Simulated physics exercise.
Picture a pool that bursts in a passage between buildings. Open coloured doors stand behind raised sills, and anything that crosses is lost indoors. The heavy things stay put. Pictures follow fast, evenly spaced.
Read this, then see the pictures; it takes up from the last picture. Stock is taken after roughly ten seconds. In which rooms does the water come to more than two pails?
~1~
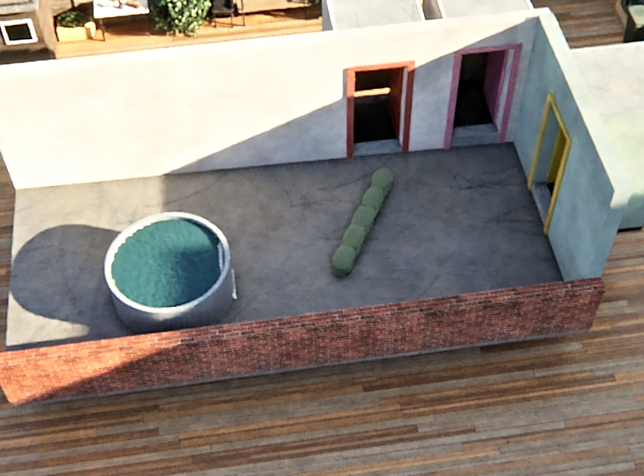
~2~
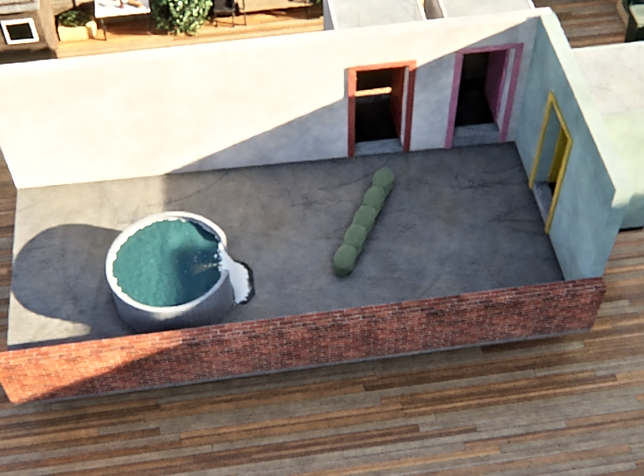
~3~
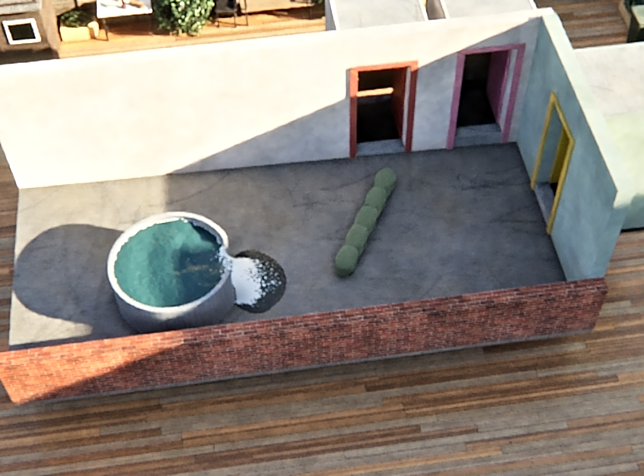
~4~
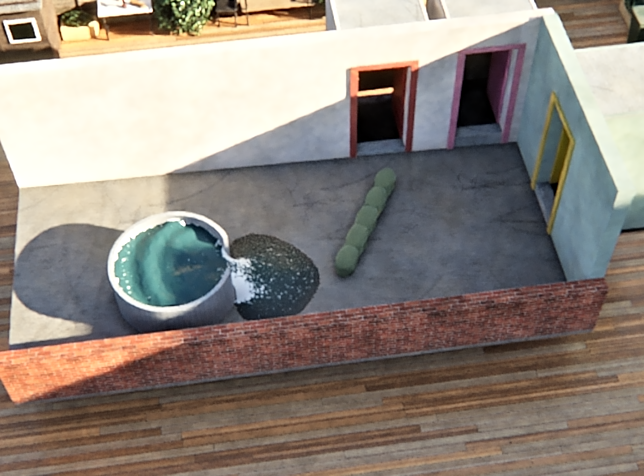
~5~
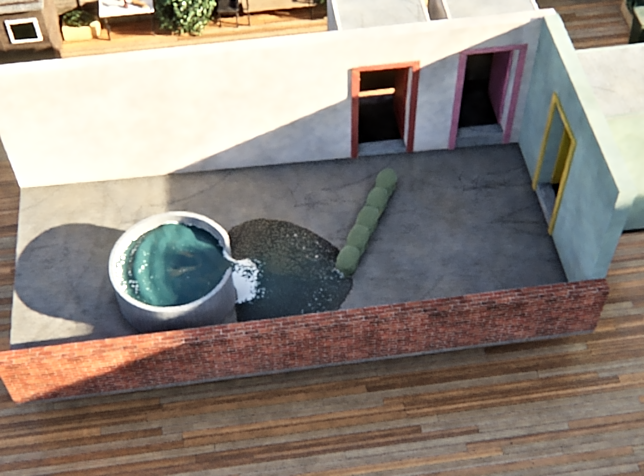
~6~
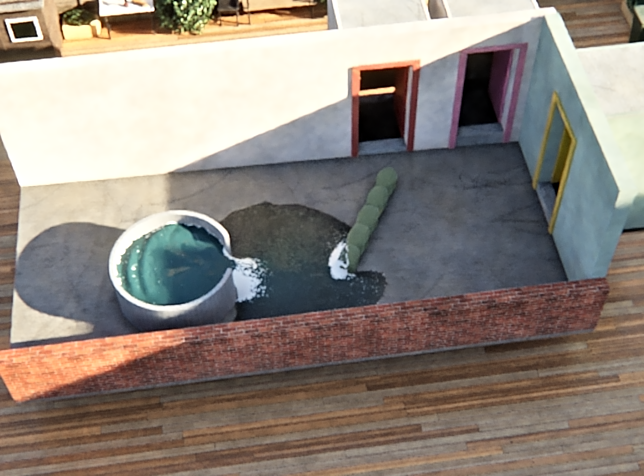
As I see it, the pink door will be within bounds, the yellow door will be within bounds, the red door will be over the limit.
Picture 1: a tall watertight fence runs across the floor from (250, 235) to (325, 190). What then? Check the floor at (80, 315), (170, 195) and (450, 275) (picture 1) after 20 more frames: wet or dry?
Taking them in order, I'd say parched, parched and soaked.
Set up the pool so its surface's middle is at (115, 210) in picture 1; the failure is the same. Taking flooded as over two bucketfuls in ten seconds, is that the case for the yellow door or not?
Yellow door holds.
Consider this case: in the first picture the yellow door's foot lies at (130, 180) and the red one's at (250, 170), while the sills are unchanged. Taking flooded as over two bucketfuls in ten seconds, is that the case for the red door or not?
My reading: Red lets less in.
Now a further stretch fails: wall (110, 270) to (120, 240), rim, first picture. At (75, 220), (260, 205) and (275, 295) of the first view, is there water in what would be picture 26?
Listed order gives sopping; left alone; left alone.
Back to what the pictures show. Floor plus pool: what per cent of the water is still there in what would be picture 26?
96 percent or thereabouts.
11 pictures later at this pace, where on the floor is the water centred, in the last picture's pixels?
Near pixel (274, 273).
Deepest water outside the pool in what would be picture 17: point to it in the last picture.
Roughly at (574, 310).
A moment on, water covers 25 % of the floor; the pink door not reached, the yellow door not reached, the red door not reached.
Next, water covers 35 % of the floor; the pink door wet at the sill, nothing in, the yellow door not reached, the red door over two buckets in.
Then, water covers 50 % of the floor; the pink door wet at the sill, nothing in, the yellow door wet at the sill, nothing in, the red door far over two buckets in.
Later, water covers 70 % of the floor; the pink door wet at the sill, nothing in, the yellow door wet at the sill, nothing in, the red door far over two buckets in.
In the end, water covers 65 % of the floor; the pink door wet at the sill, nothing in, the yellow door wet at the sill, nothing in, the red door far over two buckets in.
